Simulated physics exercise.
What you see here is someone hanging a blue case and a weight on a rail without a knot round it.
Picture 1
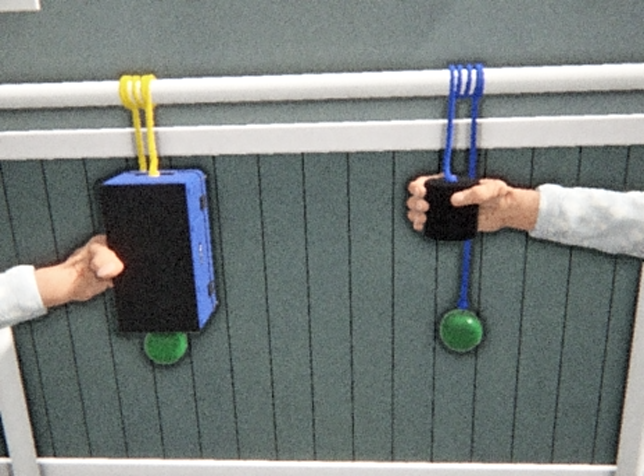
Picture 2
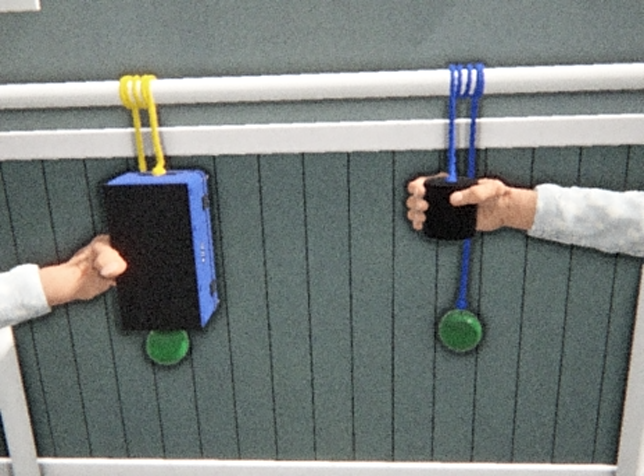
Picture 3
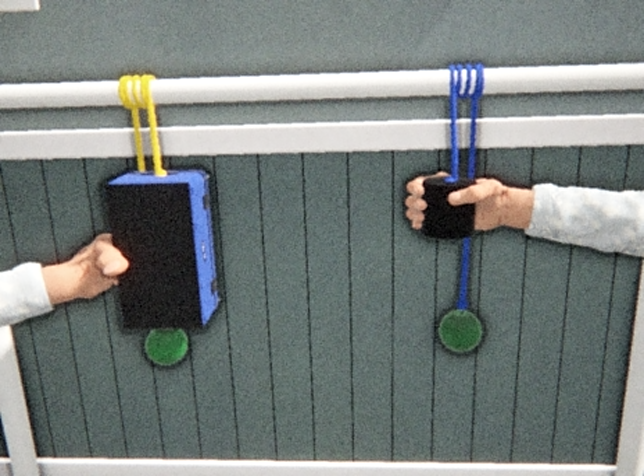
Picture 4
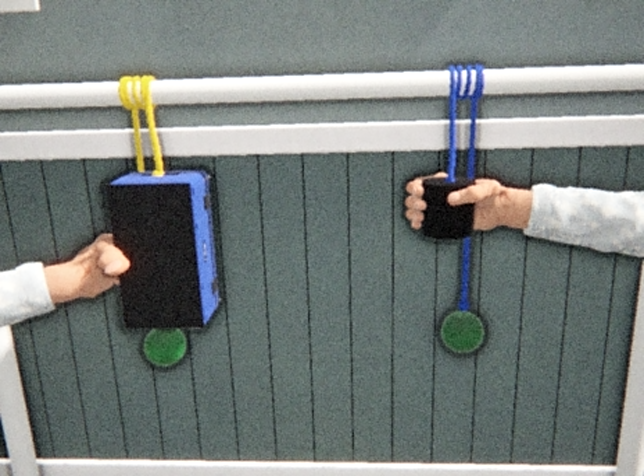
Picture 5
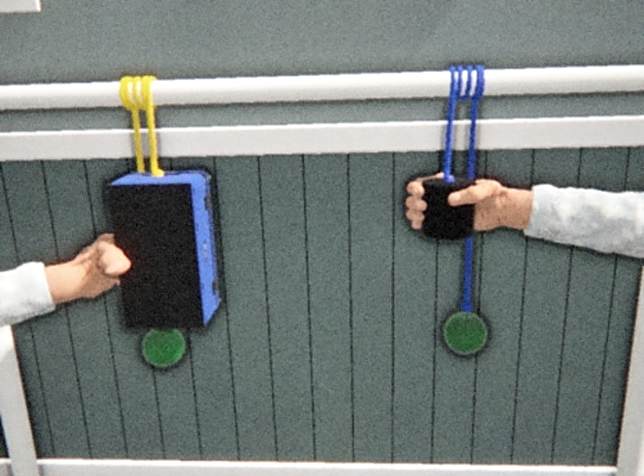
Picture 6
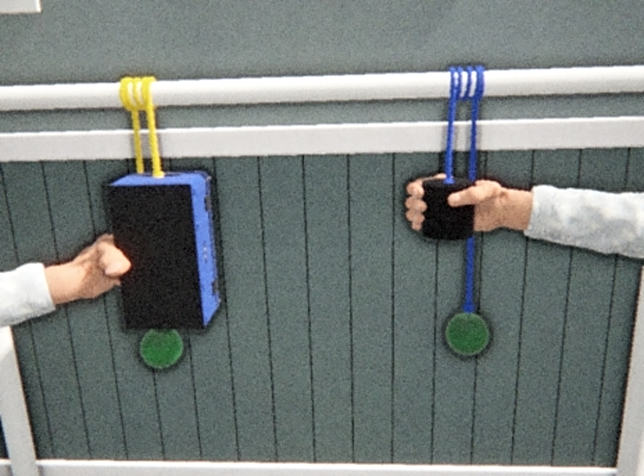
A blue box with a black front hangs on yellow cord looped over a white rail before a grey-green panelled wall, seen straight on from a steady view. A hand at left meets the box, a green ball showing beneath it, while at right another hand grips a black cylinder beside blue cords, another green ball below. Hands and box barely move; the left ball shifts slightly left, the right one slightly right.
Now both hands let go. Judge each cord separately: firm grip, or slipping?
At the end, blue case: Still hanging; weight: Still hanging.
Then, 0.40 s later than the last view, blue case in the air near (166, 257); weight in the air near (449, 220).
Then, 0.82 s later than the last view, blue case in the air near (164, 257); weight in the air near (449, 223).
Finally, blue case in the air near (164, 256); weight in the air near (450, 222). The blue case keeps its height and the weight stays hanging.
